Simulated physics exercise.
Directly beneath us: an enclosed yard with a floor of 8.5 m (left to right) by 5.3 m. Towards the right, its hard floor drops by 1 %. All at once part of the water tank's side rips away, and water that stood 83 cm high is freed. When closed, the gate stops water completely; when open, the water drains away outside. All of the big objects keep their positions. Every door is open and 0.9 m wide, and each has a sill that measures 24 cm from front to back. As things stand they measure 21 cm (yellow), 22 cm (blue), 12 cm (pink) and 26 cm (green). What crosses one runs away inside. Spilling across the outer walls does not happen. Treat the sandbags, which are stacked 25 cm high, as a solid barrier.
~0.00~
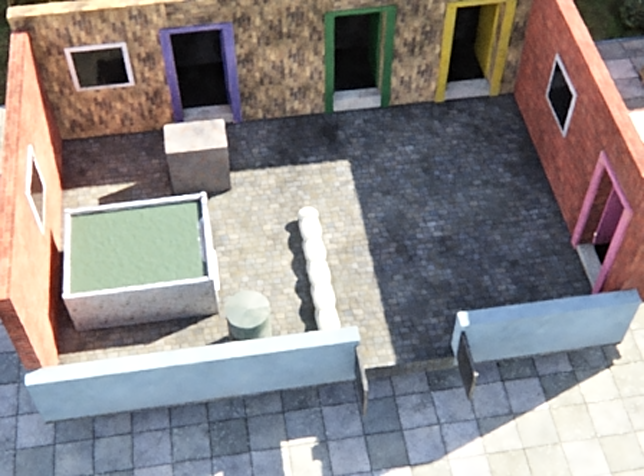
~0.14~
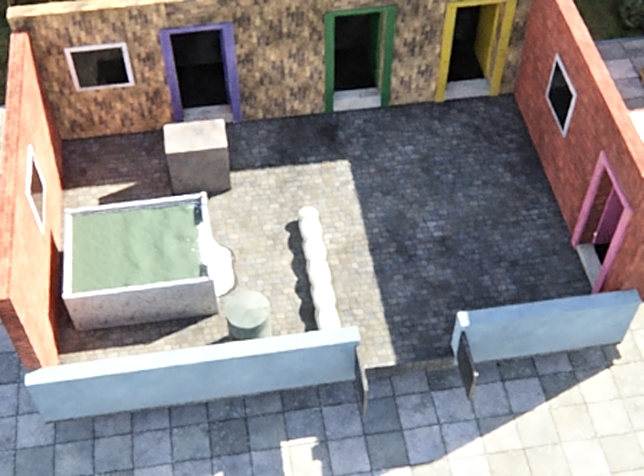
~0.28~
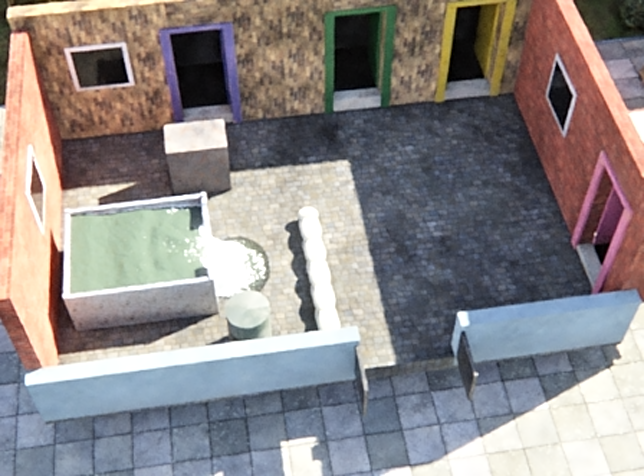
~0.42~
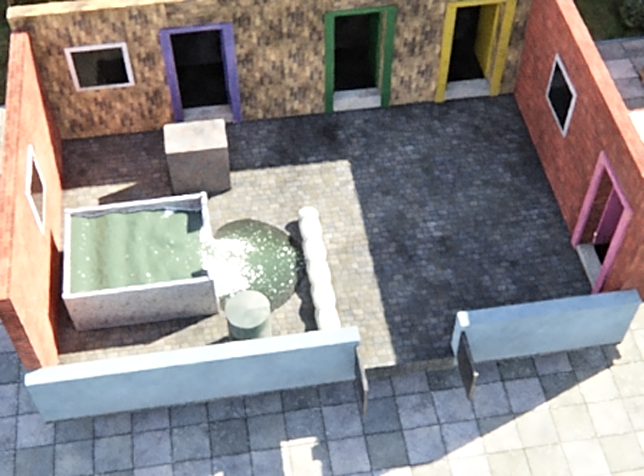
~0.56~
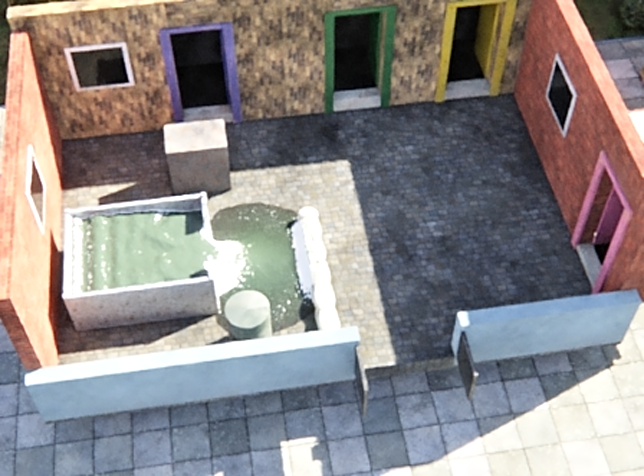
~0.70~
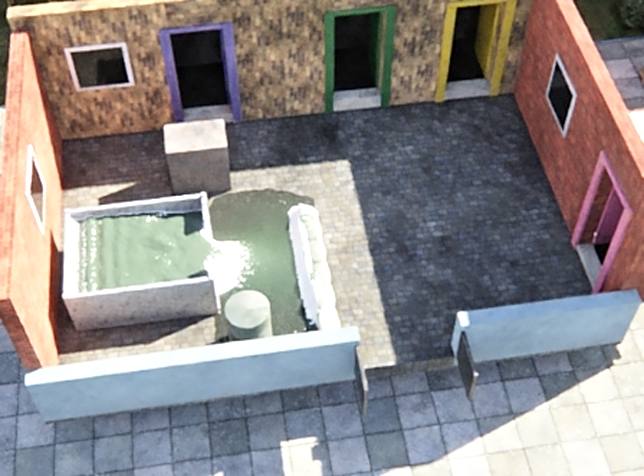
Green water burst from the right side of a raised tank in a walled yard, foamed across the paving to a row of white sandbags, then spread along them and around a round drum.
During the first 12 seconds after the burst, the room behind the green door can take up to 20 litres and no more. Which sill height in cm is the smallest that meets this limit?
A height of roughly 9 cm.
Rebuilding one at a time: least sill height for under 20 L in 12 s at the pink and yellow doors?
You'd want about 7.0 centimetres at pink and about 7.0 centimetres at yellow.
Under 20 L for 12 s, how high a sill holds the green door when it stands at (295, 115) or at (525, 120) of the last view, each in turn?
In turn: About 14.0 cm, about 11.0 cm.
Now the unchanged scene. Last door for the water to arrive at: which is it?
Door: Pink.
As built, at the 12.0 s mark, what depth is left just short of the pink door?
Lab note: Depth approx. 10.5 cm.
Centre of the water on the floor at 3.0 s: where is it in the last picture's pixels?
Roughly (237, 258).
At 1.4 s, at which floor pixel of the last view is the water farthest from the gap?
Around (364, 146).
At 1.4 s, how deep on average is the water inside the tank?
56 cm, roughly.
After 1.4 s water covers 25 % of the floor, deepest (48 cm) near (216, 267); it has not reached the green door.
After 3.0 s water covers 65 % of the floor, deepest (35 cm) near (273, 356); 13 cm at the green door, 0 litres in over its 26 cm sill.
After 12.0 s water covers 95 % of the floor, deepest (12 cm) near (300, 240); 8 cm at the green door, 0 litres in over its 26 cm sill.
At the green door as built, the water arrived by 1.8 s and peaked near 16 cm at 2.2 s.
With a sill of 8 cm, 29 litres would have come in within the 12 s; with 11 cm, 10 litres. So under 20 litres takes about 9 cm.
